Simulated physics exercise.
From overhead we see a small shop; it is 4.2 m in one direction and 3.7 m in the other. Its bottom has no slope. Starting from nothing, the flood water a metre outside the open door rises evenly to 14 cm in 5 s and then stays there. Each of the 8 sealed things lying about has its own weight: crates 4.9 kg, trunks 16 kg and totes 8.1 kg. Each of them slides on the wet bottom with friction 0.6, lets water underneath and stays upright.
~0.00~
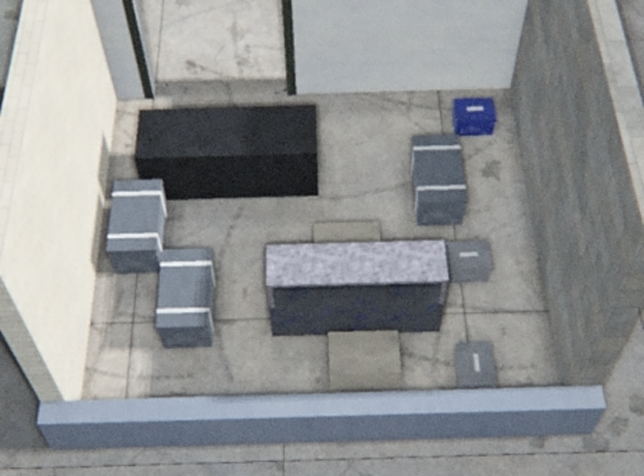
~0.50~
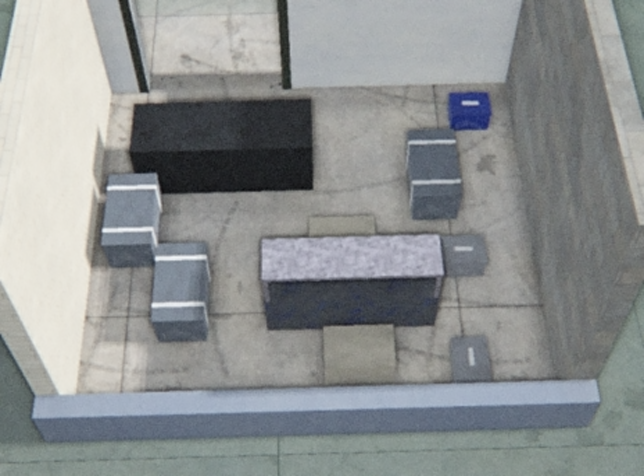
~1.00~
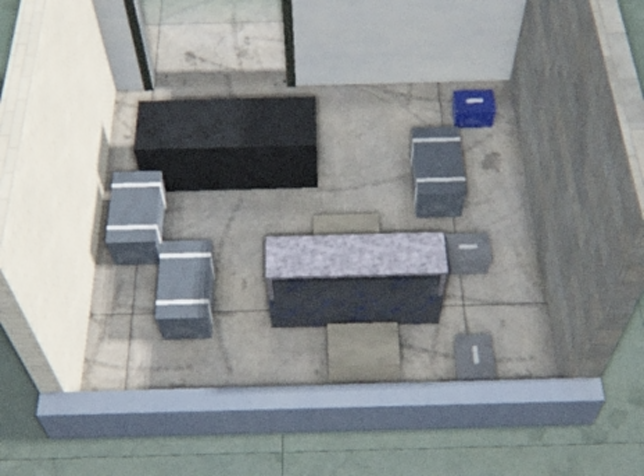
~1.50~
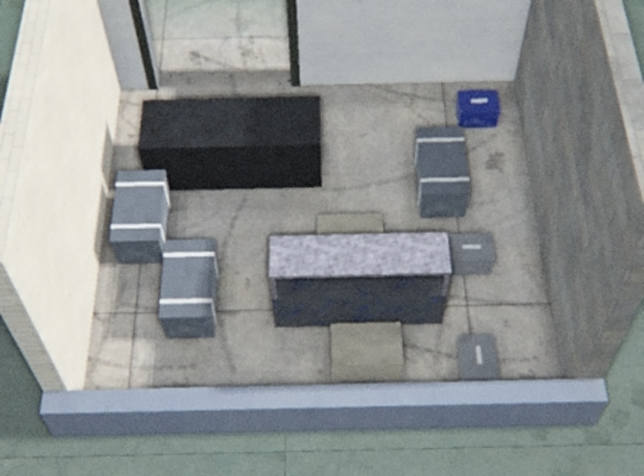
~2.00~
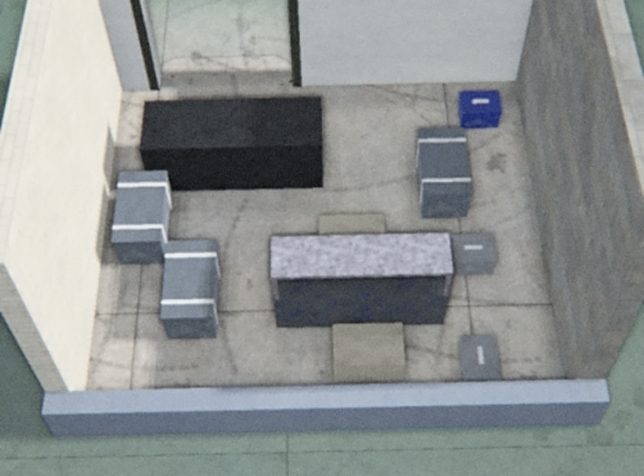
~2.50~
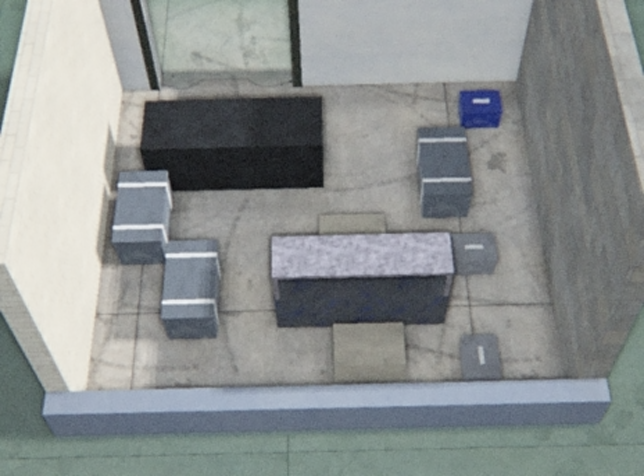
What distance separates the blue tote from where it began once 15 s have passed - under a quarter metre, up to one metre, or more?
The gap is more than one metre.
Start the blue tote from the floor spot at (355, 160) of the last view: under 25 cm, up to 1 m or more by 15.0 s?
What happens is it remains nearly in place.
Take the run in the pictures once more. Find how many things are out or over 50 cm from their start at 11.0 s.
I get 1.
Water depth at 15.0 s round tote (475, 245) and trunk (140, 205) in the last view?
Around 7 cm and 6 cm.
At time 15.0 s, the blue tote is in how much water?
10 cm or so.
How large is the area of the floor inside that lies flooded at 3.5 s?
Roughly 1.0 m2.
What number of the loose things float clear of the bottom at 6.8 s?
Count at that moment: 0.
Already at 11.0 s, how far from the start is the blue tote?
Shift: About 150 cm.
After 3.5 s the blue tote is near (481, 101), 0.0 m from its start, aground; 0 afloat.
After 6.8 s the blue tote is near (481, 101), 0.0 m from its start, aground; 0 afloat.
After 11.0 s the blue tote is near (503, 229), 1.6 m from its start, aground; 1 afloat.
After 15.0 s the blue tote is near (499, 367), 3.0 m from its start, afloat; 7 afloat.
